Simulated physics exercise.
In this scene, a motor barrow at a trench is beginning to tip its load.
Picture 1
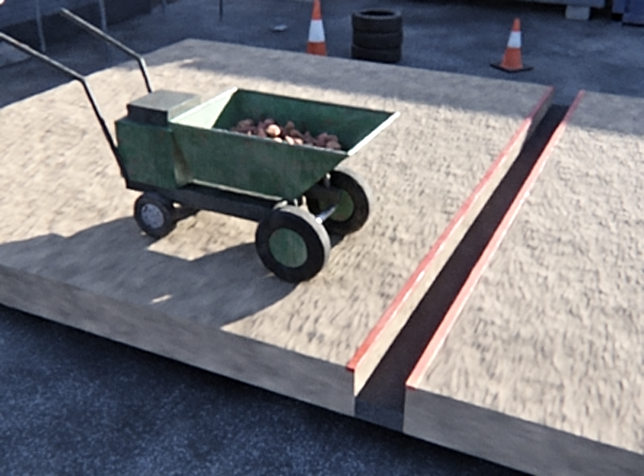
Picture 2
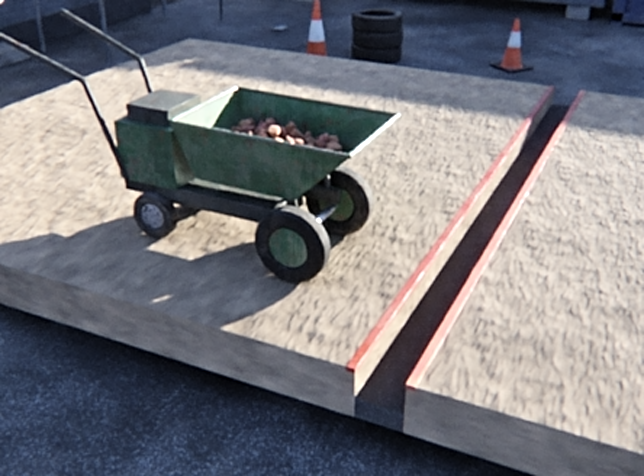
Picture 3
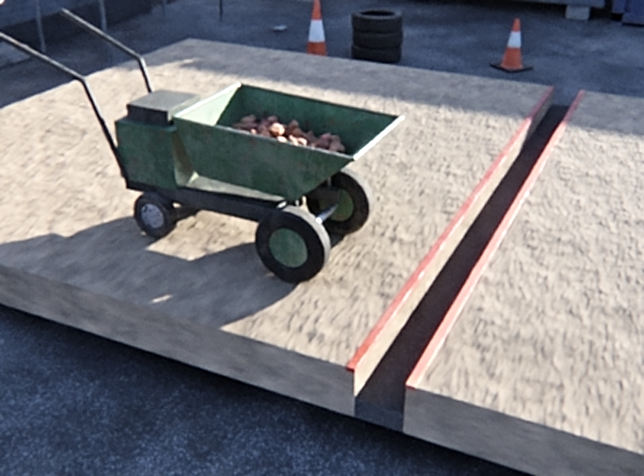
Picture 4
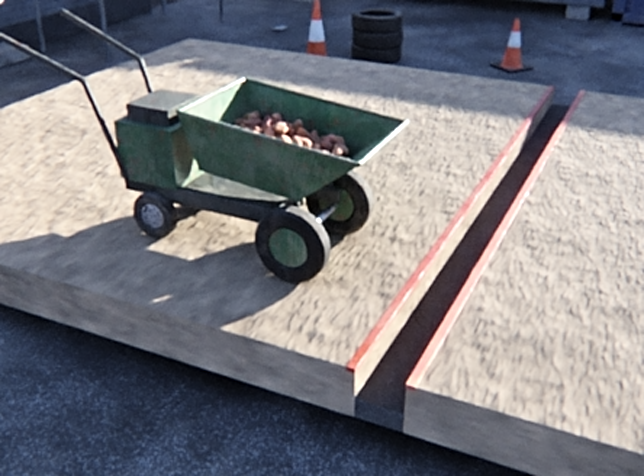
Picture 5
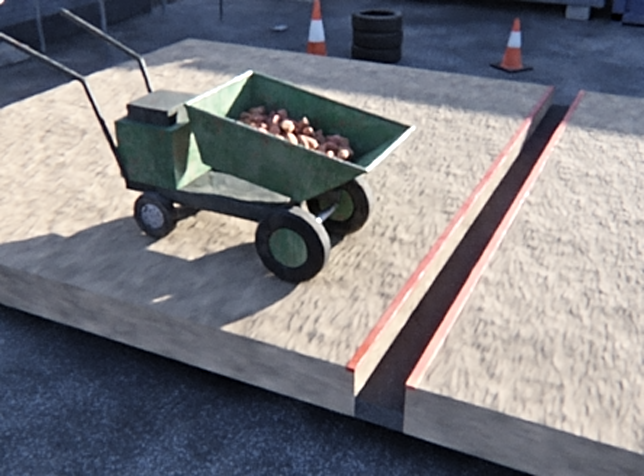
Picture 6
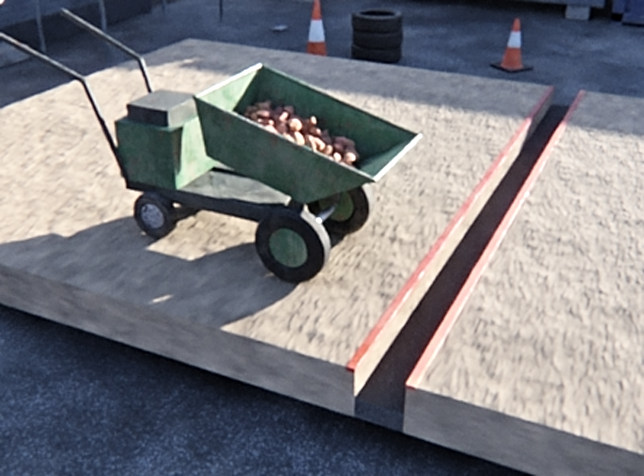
Green skip of a motor barrow holding reddish rubble, sitting level, then slowly tilting forward to the right beside a red-edged trench.
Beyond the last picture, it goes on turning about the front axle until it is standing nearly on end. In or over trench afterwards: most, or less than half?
The part in the trench outweighs the part outside.
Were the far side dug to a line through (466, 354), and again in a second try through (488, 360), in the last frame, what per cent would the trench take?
I'd put it near 100 in a hundred, then near 100 in a hundred.
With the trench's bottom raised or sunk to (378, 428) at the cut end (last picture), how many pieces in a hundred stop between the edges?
The share comes to around 90 percent.
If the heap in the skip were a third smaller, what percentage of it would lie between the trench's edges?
About 90 per cent.
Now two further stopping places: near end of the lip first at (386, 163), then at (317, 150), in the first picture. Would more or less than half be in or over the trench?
Initially shy of half, next past the halfway mark.
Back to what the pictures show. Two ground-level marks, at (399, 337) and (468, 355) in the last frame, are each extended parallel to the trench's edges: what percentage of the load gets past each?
The first comes to 60 %, the second to 10 %.
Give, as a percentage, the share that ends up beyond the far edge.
Roughly 15 percent of the pieces, I think.
Just after the last frame, skip tipped steeply; every one in the skip.
A moment on, skip tipped steeply; the larger part in the skip; about a tenth in or heaped over the trench.
Further on, skip tipped right over; roughly a quarter in the skip; roughly two thirds in or heaped over the trench; about a tenth beyond it.
When it is over, skip tipped right over; about a tenth in the skip; roughly two thirds in or heaped over the trench; about a tenth beyond it.
